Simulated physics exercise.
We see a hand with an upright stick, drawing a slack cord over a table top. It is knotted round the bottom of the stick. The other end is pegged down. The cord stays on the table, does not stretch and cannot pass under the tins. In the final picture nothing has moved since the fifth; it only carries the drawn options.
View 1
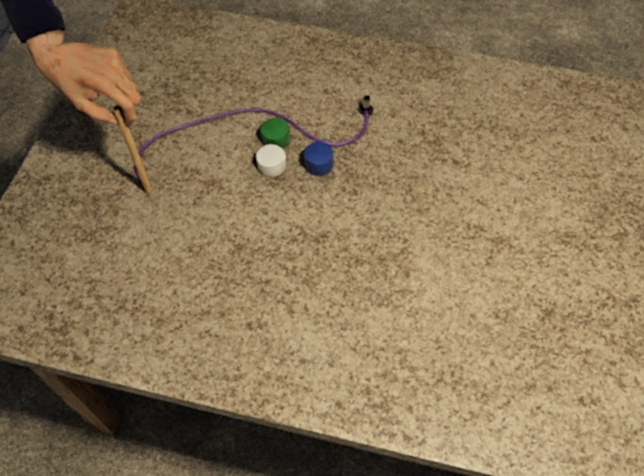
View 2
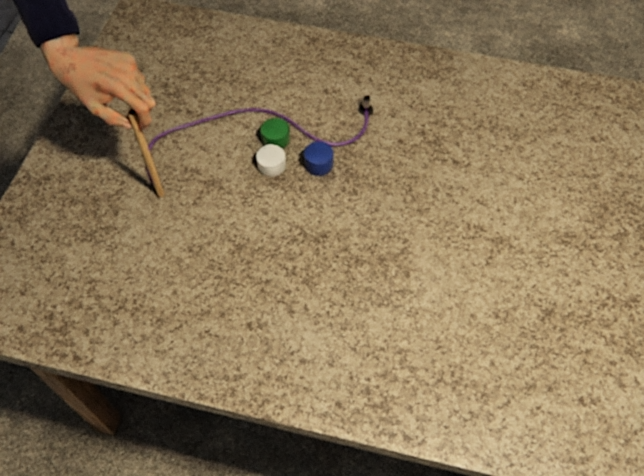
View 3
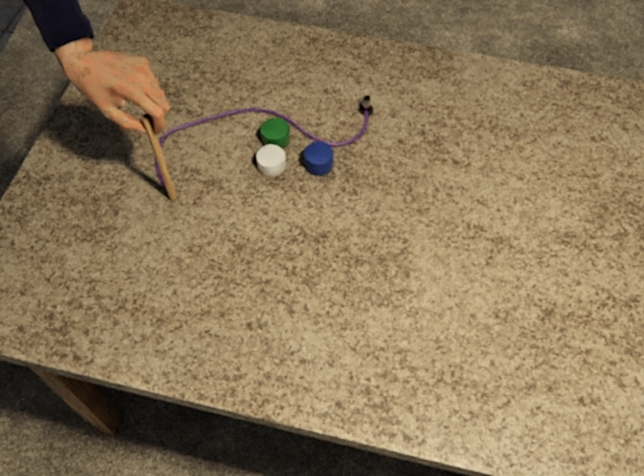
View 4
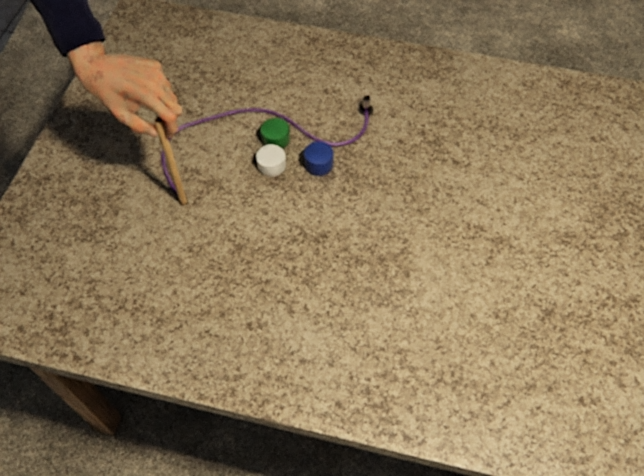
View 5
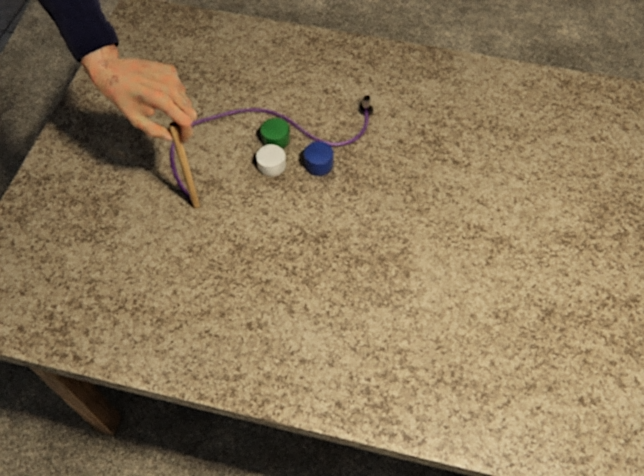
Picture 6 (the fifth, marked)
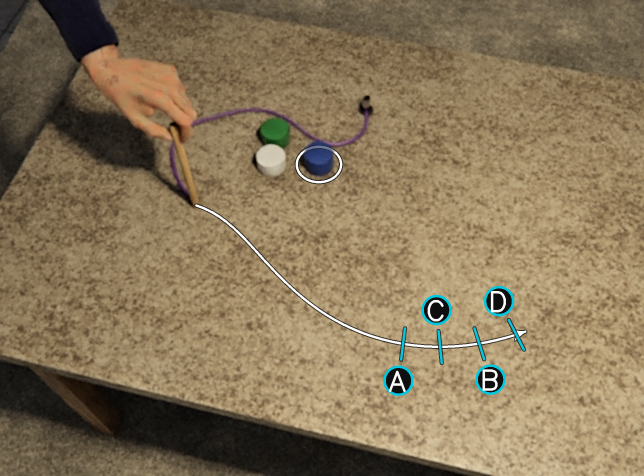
At the start, a hand holds an upright stick at the upper left of a speckled table, with a purple cord running past green, white and blue tins to a peg. The hand moves the stick a short way right and slightly down, and the cord bends into a curve near it while the tins stay still.
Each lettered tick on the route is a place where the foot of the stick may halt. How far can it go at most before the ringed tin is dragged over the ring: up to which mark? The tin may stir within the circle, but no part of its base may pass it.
The farthest safe stop is A.
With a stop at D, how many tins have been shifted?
Three.
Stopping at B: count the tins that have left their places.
By then, three.
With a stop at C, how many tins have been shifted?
Three.
On the copy, A at (403, 344); B at (479, 344); C at (440, 347); D at (516, 335); the ring at (319, 164); the route from (196, 205) via (334, 320) to (526, 332).
On A. First, foot of the stick (260, 256); blue tin (319, 159).
Then, foot of the stick (326, 315); blue tin (319, 159).
Finally, foot of the stick (403, 344); green tin (299, 145); white tin (293, 168); blue tin (321, 159); the blue tin is still in its ring.
By contrast, B drags the ringed tin to (347, 164); C drags the ringed tin to (334, 162); D drags the ringed tin to (360, 163).
